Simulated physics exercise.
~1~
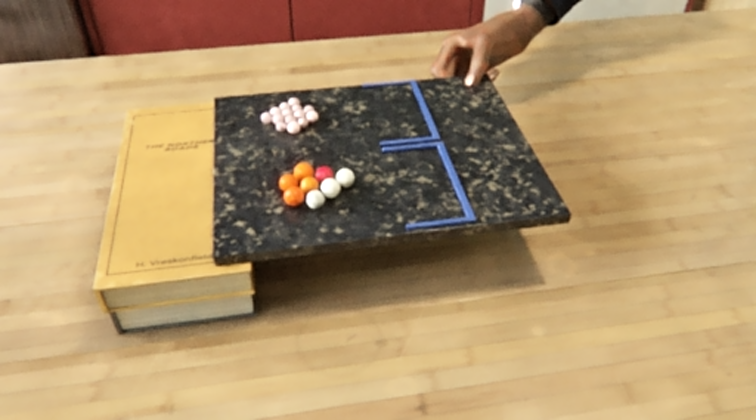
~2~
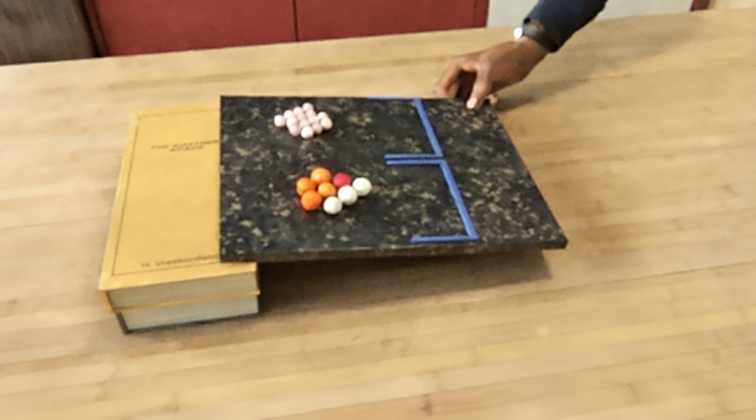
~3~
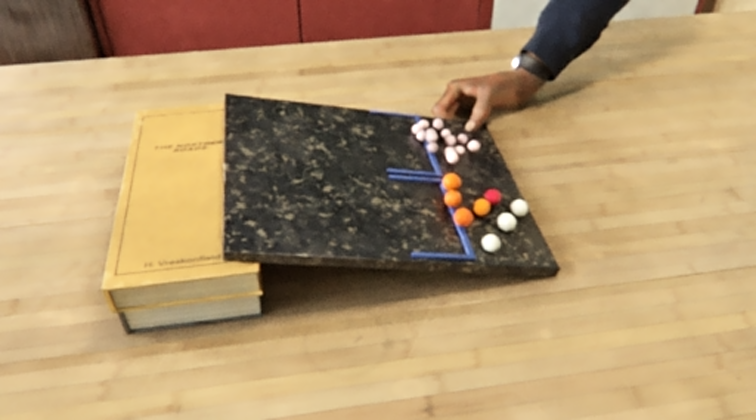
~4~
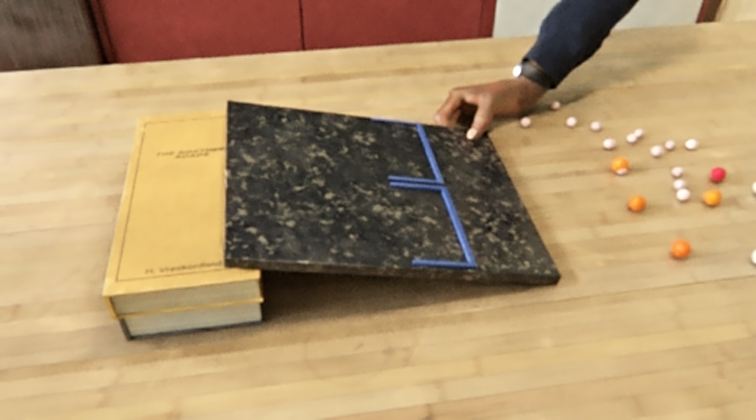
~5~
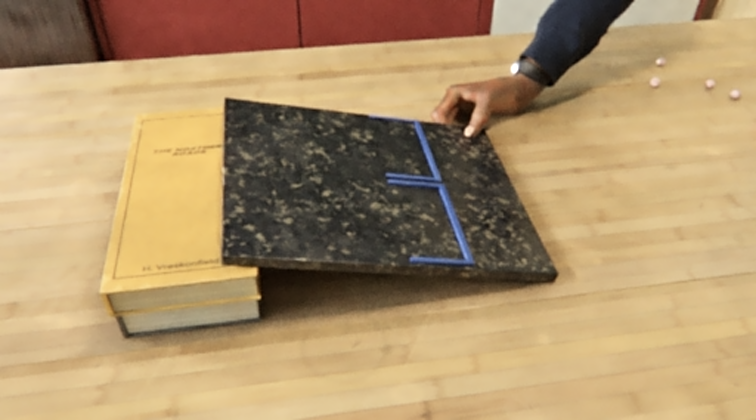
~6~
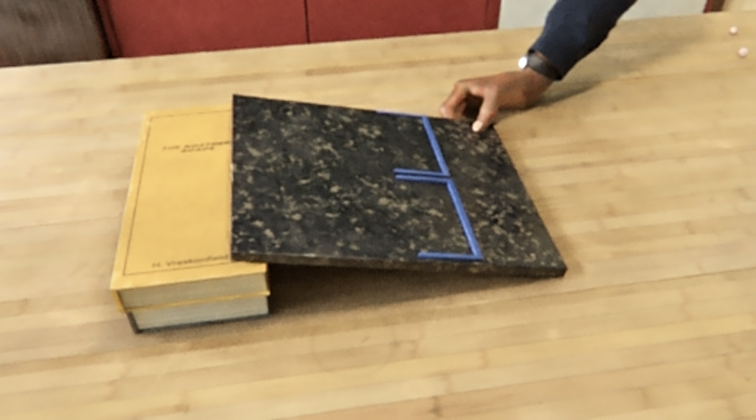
Little balls, one group pale pink and the other orange, white and red, rolled down a speckled dark board as a hand lowered its right end from a thick yellow book, passed the blue strips and scattered off across the table, leaving the board sloping and empty.
